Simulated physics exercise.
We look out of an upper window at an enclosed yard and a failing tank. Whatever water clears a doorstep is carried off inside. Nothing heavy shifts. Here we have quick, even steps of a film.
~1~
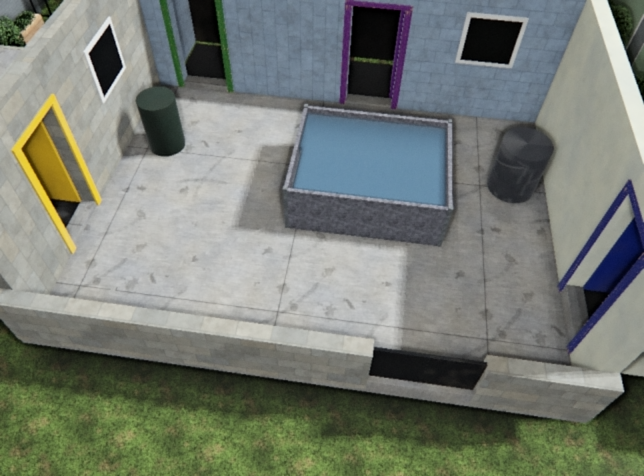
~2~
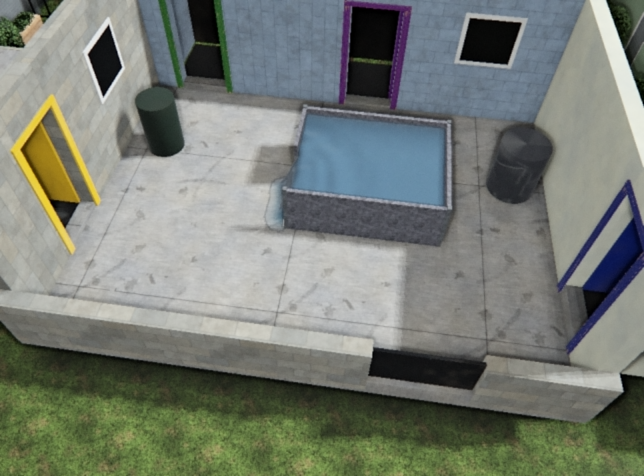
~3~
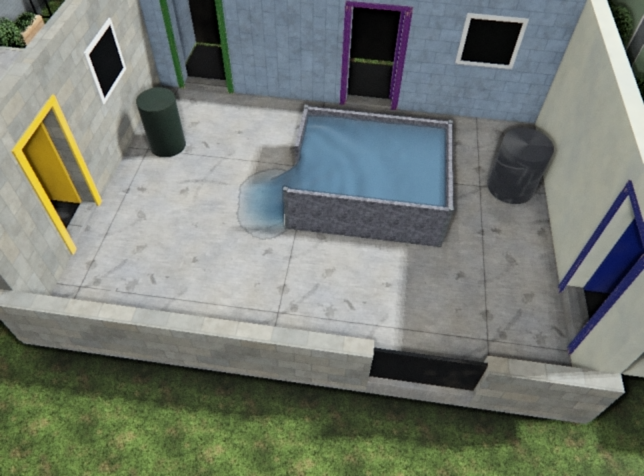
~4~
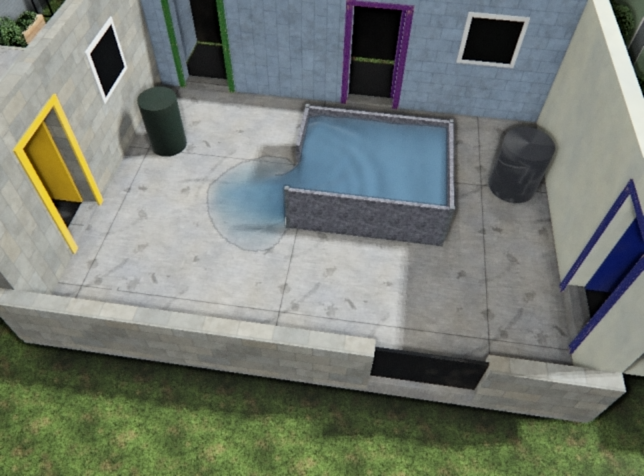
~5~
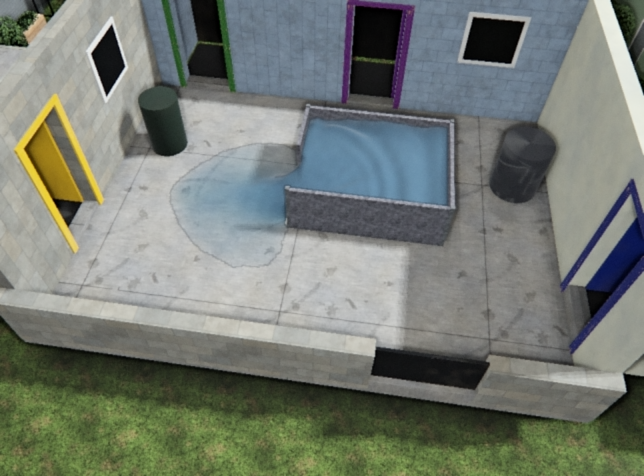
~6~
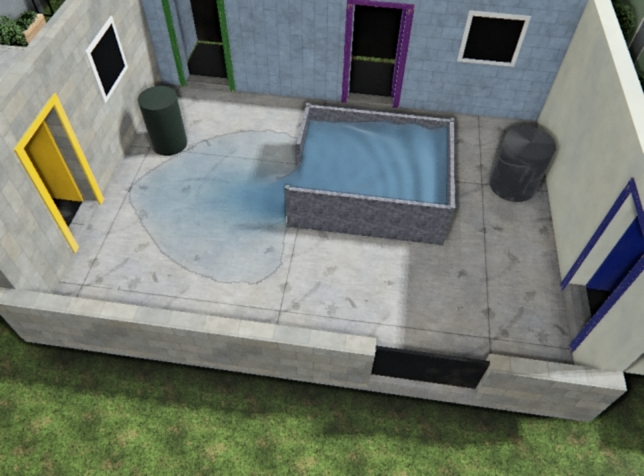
In a walled yard with yellow, green, purple and blue doorways, a raised stone tank holds still blue water between two dark barrels. Water begins pouring from the tank's left side, rippling the surface behind it, then spreads leftward across the pale paving in a widening, rounded sheet.
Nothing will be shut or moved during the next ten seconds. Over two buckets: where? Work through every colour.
The blue door stays within two buckets of inflow; the yellow door passes two buckets of inflow; the purple door stays within two buckets of inflow; the green door passes two buckets of inflow.
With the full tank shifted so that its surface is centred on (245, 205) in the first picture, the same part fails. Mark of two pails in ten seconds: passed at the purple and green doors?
At the purple door it comes out lower; at the green door it comes out lower.
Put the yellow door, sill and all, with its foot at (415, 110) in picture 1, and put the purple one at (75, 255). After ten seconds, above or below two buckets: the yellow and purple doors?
In that case the yellow door keeps within bounds and the purple door runs over the limit.
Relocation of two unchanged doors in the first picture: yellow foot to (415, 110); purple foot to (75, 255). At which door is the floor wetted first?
I reckon it is the one in purple.
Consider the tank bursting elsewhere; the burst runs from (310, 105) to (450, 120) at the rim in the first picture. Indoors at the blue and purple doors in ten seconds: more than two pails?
Looking at both, the blue one falls short while the purple one exceeds the mark.
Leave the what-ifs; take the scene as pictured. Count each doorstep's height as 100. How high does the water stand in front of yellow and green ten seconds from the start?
Roughly 140 and 80 %.
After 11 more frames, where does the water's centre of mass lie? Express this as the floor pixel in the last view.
Estimate: (284, 196).
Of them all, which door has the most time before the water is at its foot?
Result: The door marked blue.
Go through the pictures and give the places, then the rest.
The first frame shows still water in the tank at (372, 157).
In the second frame, water pours out at (293, 191) and has run to (278, 182).
In the third frame, water pours out at (294, 194) and has run to (247, 186).
In the fourth frame, the front is at (216, 184), out from the gap at (295, 194).
In the fifth frame, water pours out at (296, 193) and has run to (175, 192).
In the sixth frame, water pours out at (296, 192) and has run to (135, 193).
A moment on, water covers 35 % of the floor; the blue door not reached, the yellow door over two buckets in, the purple door not reached, the green door not reached.
Next, water covers 40 % of the floor; the blue door not reached, the yellow door far over two buckets in, the purple door not reached, the green door wet at the sill, nothing in.
Then, water covers 40 % of the floor; the blue door not reached, the yellow door far over two buckets in, the purple door not reached, the green door over two buckets in.
Later, water covers 80 % of the floor; the blue door not reached, the yellow door far over two buckets in, the purple door wet at the sill, nothing in, the green door over two buckets in.
In the end, water covers 100 % of the floor; the blue door wet at the sill, nothing in, the yellow door far over two buckets in, the purple door wet at the sill, nothing in, the green door far over two buckets in.
